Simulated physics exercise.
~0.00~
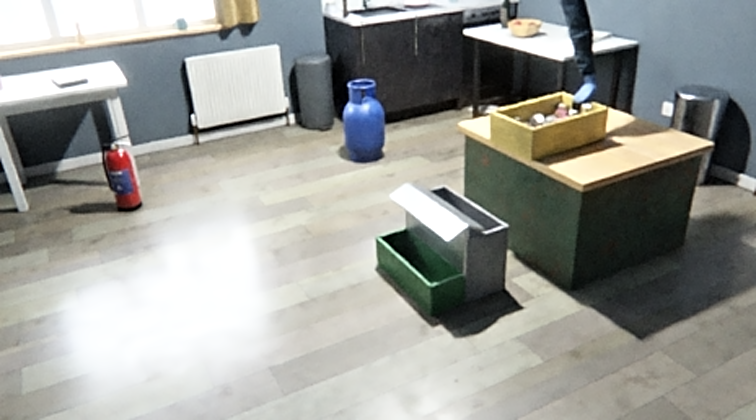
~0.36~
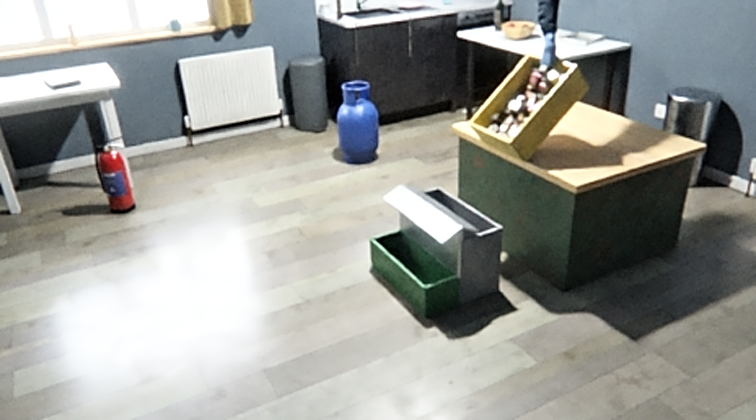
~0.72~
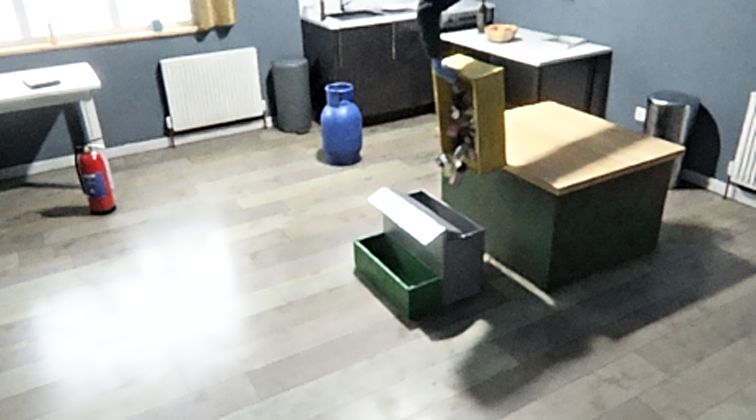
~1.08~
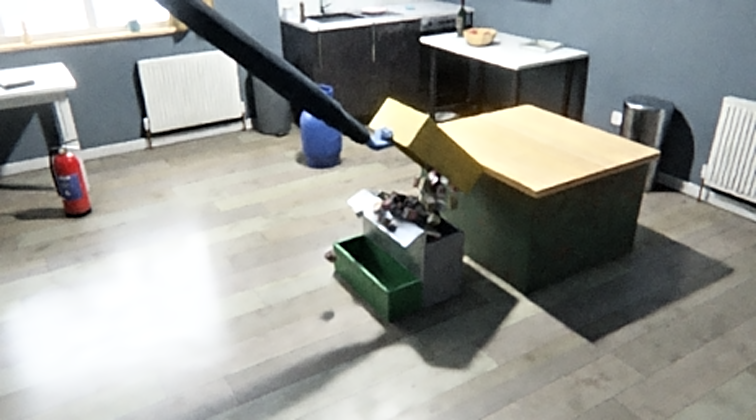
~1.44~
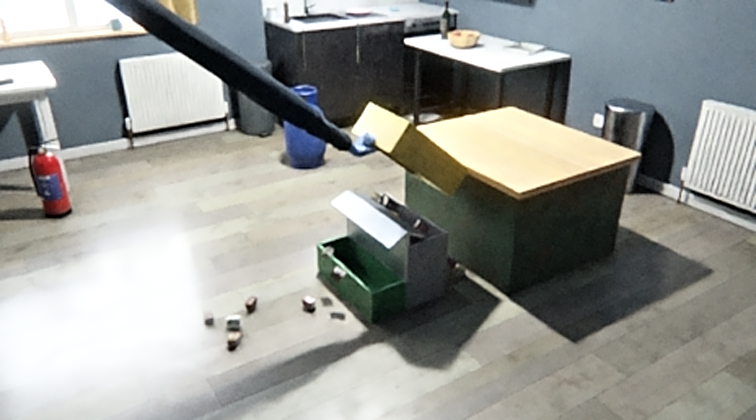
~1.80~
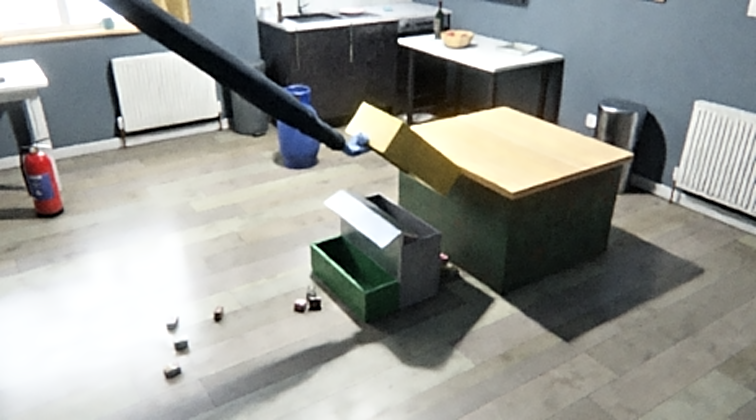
A dark arm tips small cartons from a yellow box into the grey tub, spilling some.
